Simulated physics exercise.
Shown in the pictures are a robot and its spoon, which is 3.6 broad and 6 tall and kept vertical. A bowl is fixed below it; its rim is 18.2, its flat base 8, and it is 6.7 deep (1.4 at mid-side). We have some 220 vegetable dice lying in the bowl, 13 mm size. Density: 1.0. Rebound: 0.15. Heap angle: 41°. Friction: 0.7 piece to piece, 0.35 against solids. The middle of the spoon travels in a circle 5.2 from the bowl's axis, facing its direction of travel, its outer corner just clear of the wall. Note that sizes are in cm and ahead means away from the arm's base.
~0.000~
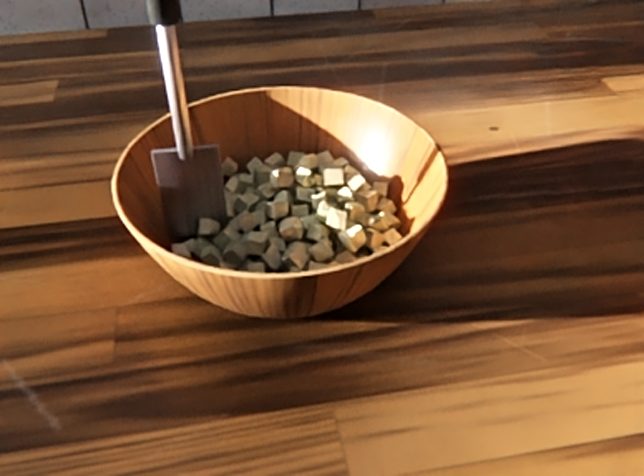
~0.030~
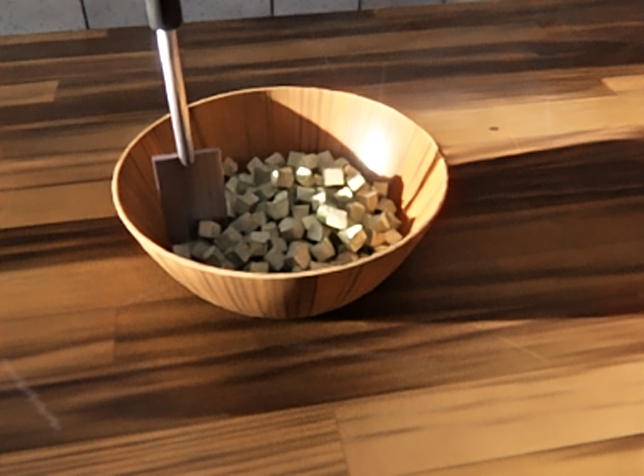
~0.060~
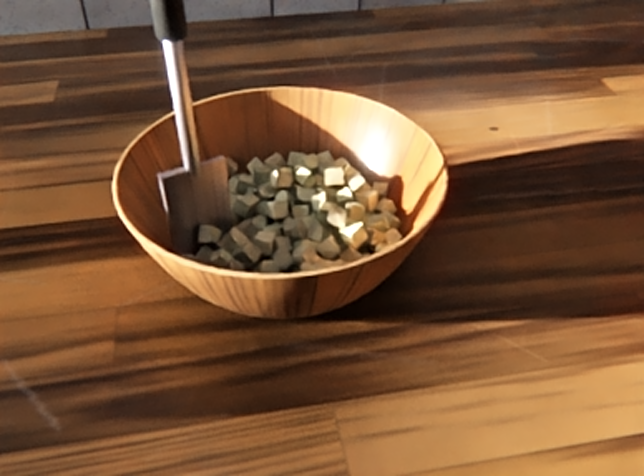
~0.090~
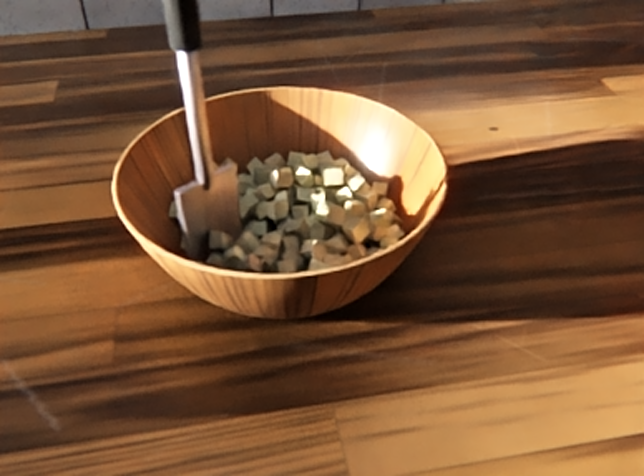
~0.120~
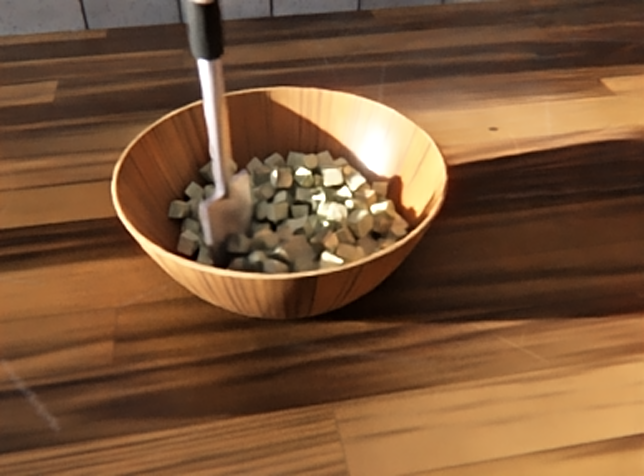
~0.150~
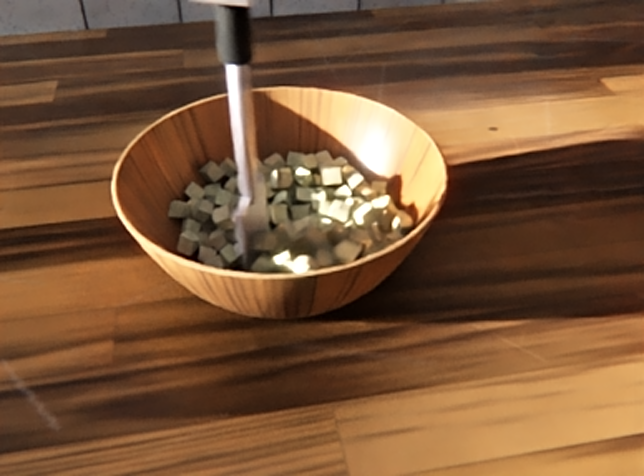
On a sunlit wooden countertop, a robot's upright flat spoon sweeping from left toward the front through pale cubes in a wooden bowl.
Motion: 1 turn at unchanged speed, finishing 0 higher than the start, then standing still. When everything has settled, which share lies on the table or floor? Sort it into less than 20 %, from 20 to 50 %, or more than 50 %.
It goes in less than 20 %.
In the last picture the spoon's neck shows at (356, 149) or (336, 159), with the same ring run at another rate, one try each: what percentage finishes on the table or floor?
Around 35 and 30 percent, in that order.
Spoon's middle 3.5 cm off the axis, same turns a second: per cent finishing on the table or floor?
That would come to roughly 5 percent.
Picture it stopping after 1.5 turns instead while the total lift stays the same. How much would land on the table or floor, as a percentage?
Close to 15 in a hundred.
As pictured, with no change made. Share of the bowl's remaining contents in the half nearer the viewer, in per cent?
80 %.
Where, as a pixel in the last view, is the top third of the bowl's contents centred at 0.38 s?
About (338, 143).
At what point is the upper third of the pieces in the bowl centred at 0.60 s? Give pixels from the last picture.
Somewhere around (186, 170), I think.
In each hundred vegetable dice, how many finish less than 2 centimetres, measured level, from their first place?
About 5 percent.
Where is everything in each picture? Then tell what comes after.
In the first picture, spoon neck at (181, 124), 0° round; upper third of the load around (292, 211), from x 180 to 390, top at y 160; 215 in the bowl.
In the second picture, spoon neck at (182, 129), 6° round; upper third of the load around (292, 211), from x 180 to 390, top at y 160.
In the third picture, spoon neck at (189, 141), 20° round; upper third of the load around (292, 216), from x 180 to 390, top at y 160.
In the fourth picture, spoon neck at (202, 153), 35° round; upper third of the load around (300, 220), from x 180 to 395, top at y 160.
In the fifth picture, spoon neck at (222, 162), 50° round; upper third of the load around (304, 230), from x 180 to 400, top at y 160.
In the sixth picture, spoon neck at (247, 168), 65° round; upper third of the load around (317, 228), from x 180 to 405, top at y 160; 215 in the bowl.
After 0.38 s, 179° round, highest piece 8 above the table; 214 in the bowl, 1 in flight or on the tool.
After 0.60 s, 293° round, highest piece 9 above the table; 206 in the bowl, 6 on the table or floor, 3 in flight or on the tool.
After 0.91 s, 0° round, highest piece 7 above the table; 205 in the bowl, 10 on the table or floor.
After 1.61 s, 0° round, highest piece 7 above the table; 205 in the bowl, 10 on the table or floor.
At rest, 205 in the bowl, 10 on the table or floor. That is 5 % on the table or floor.
